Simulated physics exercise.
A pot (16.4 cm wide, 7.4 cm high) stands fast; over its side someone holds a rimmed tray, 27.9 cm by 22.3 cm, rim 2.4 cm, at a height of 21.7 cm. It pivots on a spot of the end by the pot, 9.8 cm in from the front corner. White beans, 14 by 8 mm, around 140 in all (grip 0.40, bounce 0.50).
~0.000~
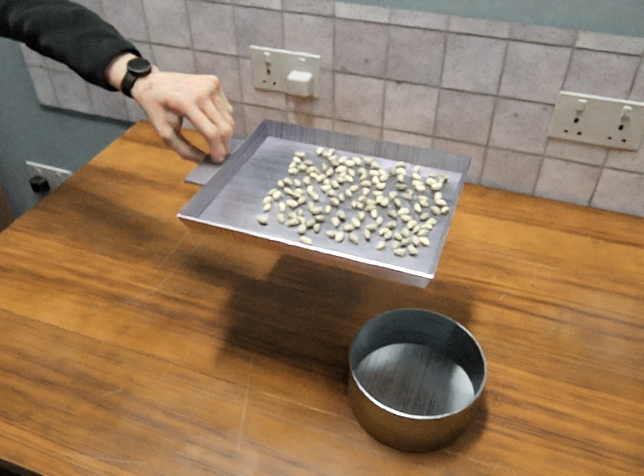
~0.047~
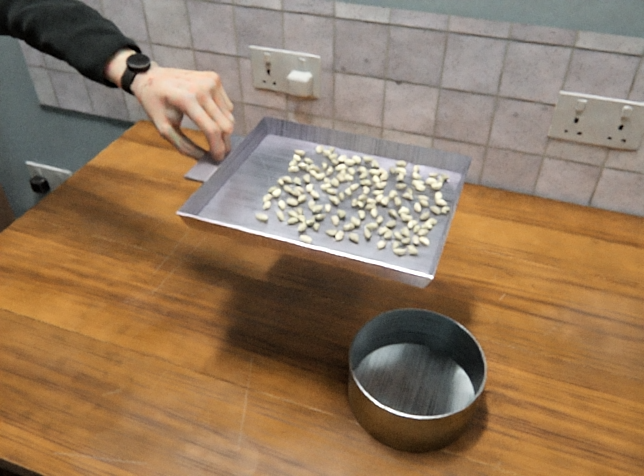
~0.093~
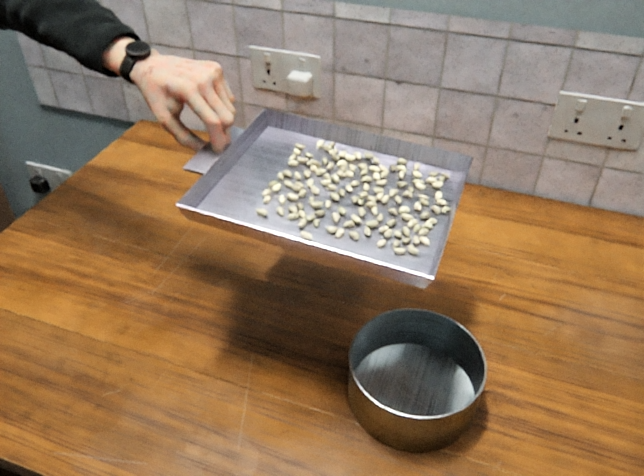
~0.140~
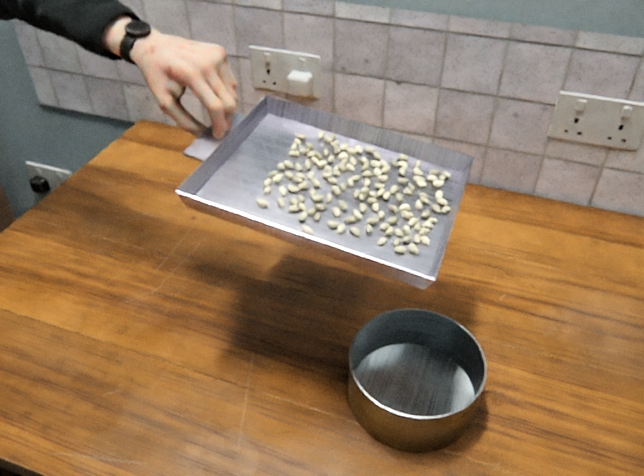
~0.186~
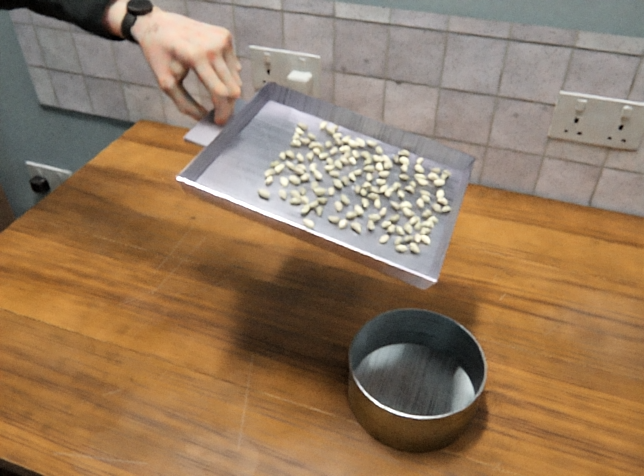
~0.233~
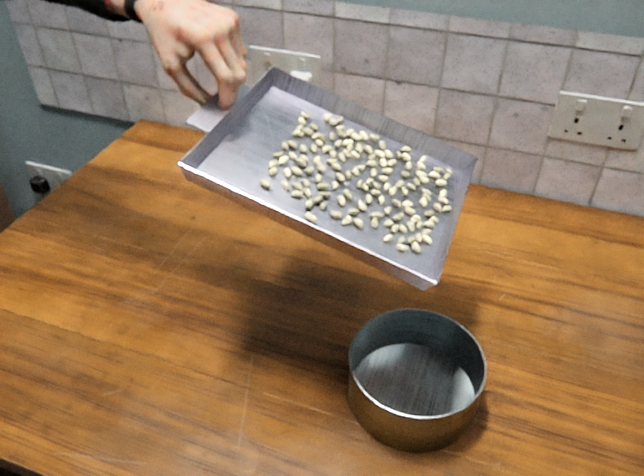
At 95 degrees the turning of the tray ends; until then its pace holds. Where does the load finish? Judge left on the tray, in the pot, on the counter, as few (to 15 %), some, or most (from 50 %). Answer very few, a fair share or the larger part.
Left on the tray: Very few; in the pot: A fair share; on the counter: The larger part.
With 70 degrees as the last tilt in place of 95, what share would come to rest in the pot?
It would be near 10 per cent.
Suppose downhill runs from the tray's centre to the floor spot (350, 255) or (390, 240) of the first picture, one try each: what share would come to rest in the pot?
Some 95 and 95 per cent.
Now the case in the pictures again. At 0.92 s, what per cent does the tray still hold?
About 75 per cent.
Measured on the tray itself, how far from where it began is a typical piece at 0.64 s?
About 10 cm.
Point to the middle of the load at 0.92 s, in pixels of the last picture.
Around (458, 226).
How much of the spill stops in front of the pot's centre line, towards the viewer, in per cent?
Roughly 10 per cent.
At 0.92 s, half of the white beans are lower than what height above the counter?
Roughly 22 cm.
After 0.64 s, tilt 54 degrees; the tray holds 100 %, the pot 0 %.
Then, at 0.92 s, tilt 80 degrees; the tray holds 75 %, the pot 0 %.
After 1.29 s, tilt 95 degrees; the tray holds 5 %, the pot 25 %.
At rest (2.6 s), tray 0 %, pot 40 %, counter 60 %.
